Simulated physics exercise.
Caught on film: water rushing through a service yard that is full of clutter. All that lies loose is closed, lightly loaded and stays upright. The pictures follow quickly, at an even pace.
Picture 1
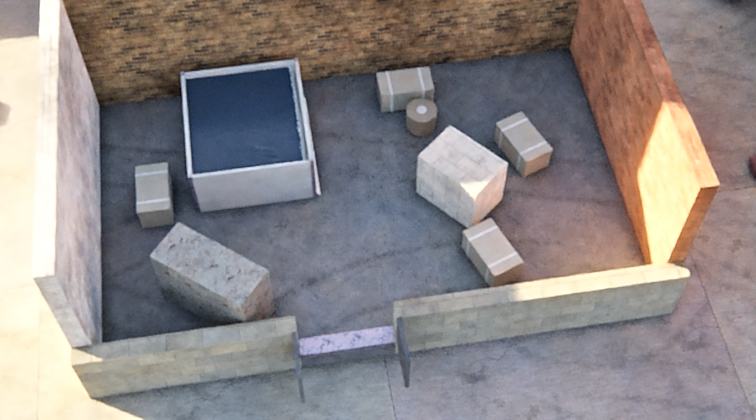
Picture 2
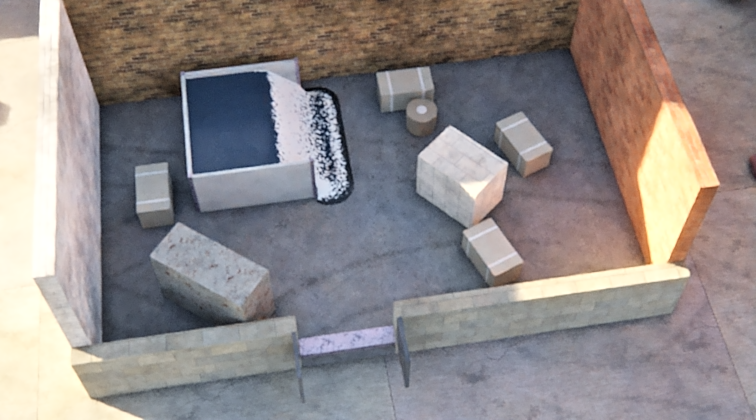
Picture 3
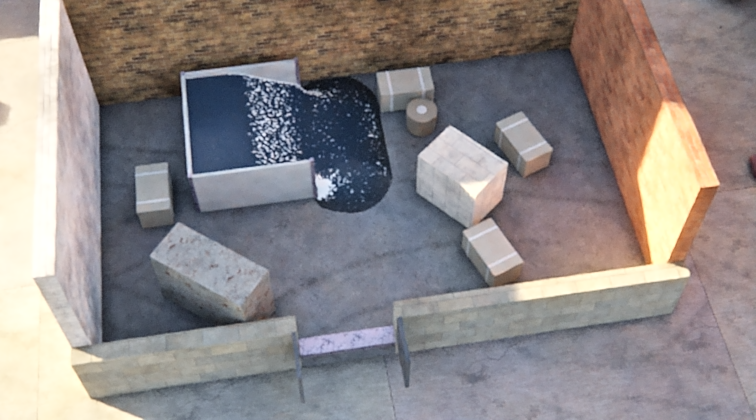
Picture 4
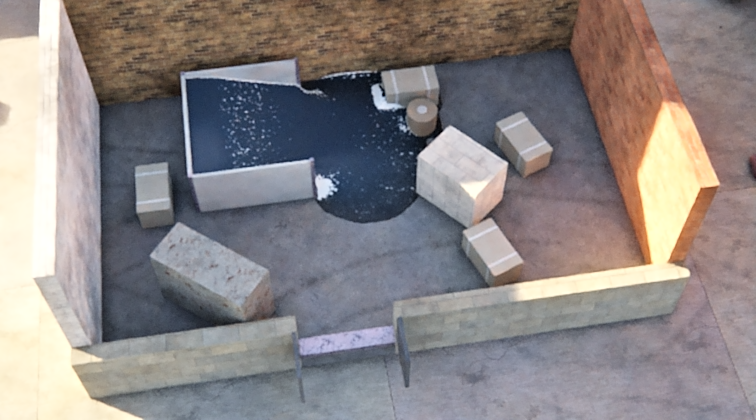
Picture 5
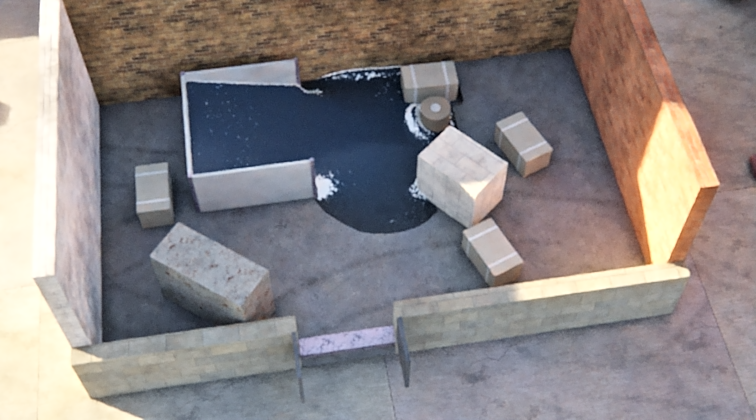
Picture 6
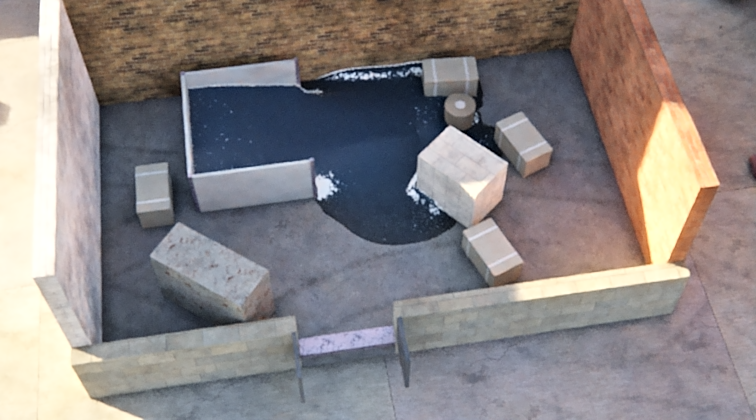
In the video, dark water pours from the open right side of a raised tank in a walled yard, spreads across the floor among scattered boxes, and pushes a crate and then a small round tub to the right.
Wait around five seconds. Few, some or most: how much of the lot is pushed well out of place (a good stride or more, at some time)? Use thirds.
Share: At least two thirds.
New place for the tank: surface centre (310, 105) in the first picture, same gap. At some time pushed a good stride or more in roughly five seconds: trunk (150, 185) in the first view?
Answer: Not that far.
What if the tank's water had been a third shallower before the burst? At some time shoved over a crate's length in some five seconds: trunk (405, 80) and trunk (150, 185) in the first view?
As listed: Shifted that much, never so far.
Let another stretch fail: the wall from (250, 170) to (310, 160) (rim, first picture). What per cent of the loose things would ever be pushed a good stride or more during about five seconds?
About 40 per cent.
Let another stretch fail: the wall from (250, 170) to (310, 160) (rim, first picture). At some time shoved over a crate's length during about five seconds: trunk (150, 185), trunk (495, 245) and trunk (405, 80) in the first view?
One after the other: Pushed that far, pushed that far, less than that.
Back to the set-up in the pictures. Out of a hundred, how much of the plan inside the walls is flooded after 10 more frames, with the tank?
Roughly 60 per cent.
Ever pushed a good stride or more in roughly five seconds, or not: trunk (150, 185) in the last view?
For that one: Less than that.
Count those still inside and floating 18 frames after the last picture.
It comes to 4.
A moment on, 2 of 5 are well off their spots; 0 afloat.
Next, 4 of 5 are well off their spots; 2 afloat.
Later, 4 of 5 are well off their spots; 4 afloat.
In the end, 4 of 5 are well off their spots, and 4 have been at some point; 4 afloat.
